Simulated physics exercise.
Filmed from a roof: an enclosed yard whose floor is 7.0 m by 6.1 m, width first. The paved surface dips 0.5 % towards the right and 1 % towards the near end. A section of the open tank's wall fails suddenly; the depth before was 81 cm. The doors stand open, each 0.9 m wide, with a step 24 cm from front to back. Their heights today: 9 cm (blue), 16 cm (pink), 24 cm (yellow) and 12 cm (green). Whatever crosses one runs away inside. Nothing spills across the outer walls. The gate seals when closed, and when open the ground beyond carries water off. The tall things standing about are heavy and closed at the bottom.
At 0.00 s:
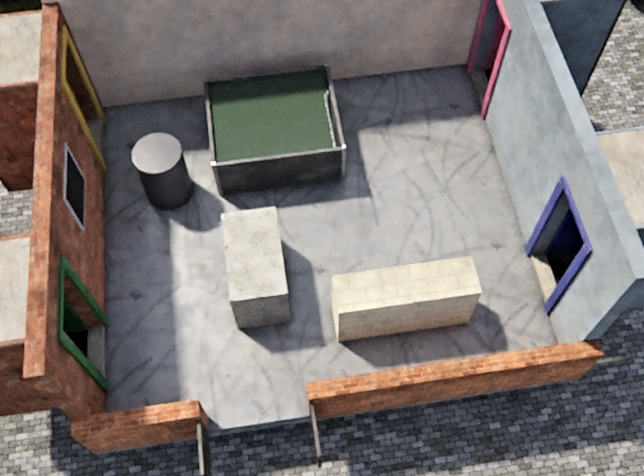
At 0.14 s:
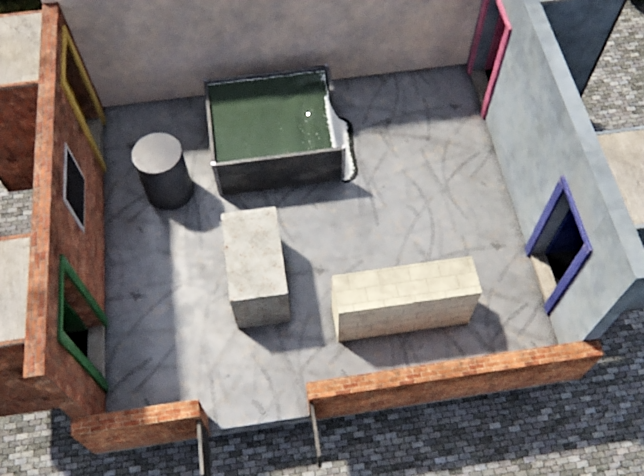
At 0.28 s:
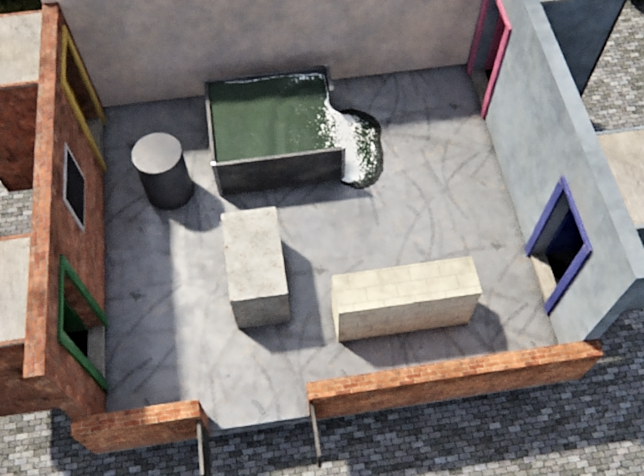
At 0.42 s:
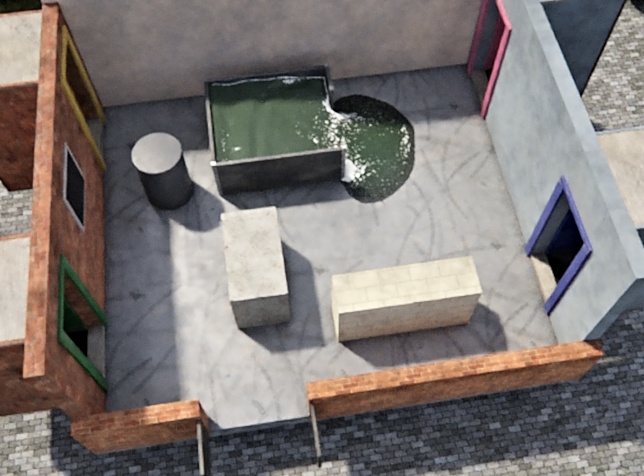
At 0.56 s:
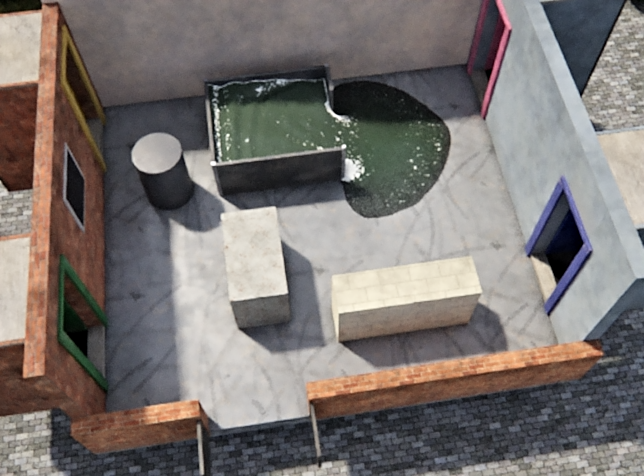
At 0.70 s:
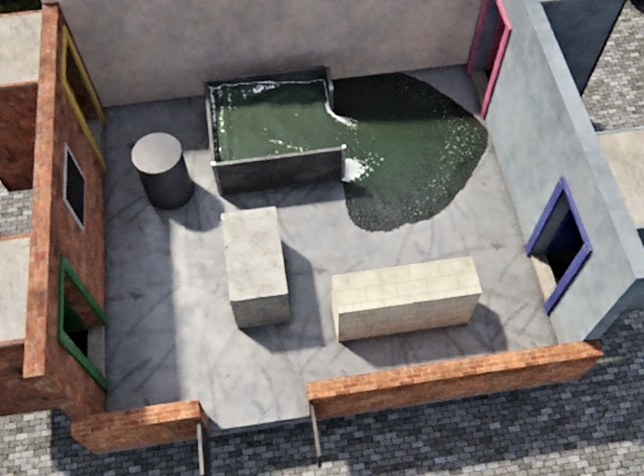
Green water bursts through the right side of an open tank in a walled yard, foaming at the gap, then spreads rightward across the paved floor in a widening dark pool, while the cylinder and two pale blocks stay still.
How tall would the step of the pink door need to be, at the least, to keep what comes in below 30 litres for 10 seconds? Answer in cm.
Some 28 cm above the ground.
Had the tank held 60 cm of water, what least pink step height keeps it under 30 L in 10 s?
About 19 cm.
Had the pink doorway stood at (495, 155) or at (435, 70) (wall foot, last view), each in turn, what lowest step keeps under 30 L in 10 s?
About 32 and 23 cm.
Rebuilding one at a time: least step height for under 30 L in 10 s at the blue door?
Roughly 15 cm at blue.
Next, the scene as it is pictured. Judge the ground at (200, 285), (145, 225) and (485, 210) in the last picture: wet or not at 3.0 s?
In that order: Not reached, not reached, under water.
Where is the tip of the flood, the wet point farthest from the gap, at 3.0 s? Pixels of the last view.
Around (555, 362).
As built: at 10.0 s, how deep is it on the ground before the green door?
About 9.0 cm.
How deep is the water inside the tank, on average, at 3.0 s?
Some 28 cm.
After 1.4 s water covers 30 % of the floor, deepest (40 cm) near (486, 145); 29 cm at the pink door, 16 litres in over its 16 cm step.
After 3.0 s water covers 40 % of the floor, deepest (38 cm) near (555, 362); 26 cm at the pink door, 148 litres in over its 16 cm step.
After 10.0 s water covers 95 % of the floor, deepest (15 cm) near (544, 364); 4 cm at the pink door, 175 litres in over its 16 cm step.
At the pink door as built, the water arrived by 0.9 s and peaked near 36 cm at 2.0 s.
With a step of 25.5 cm, 47 litres would have come in within the 10 s; with 34.5 cm, 6 litres. So under 30 litres takes about 28 cm.
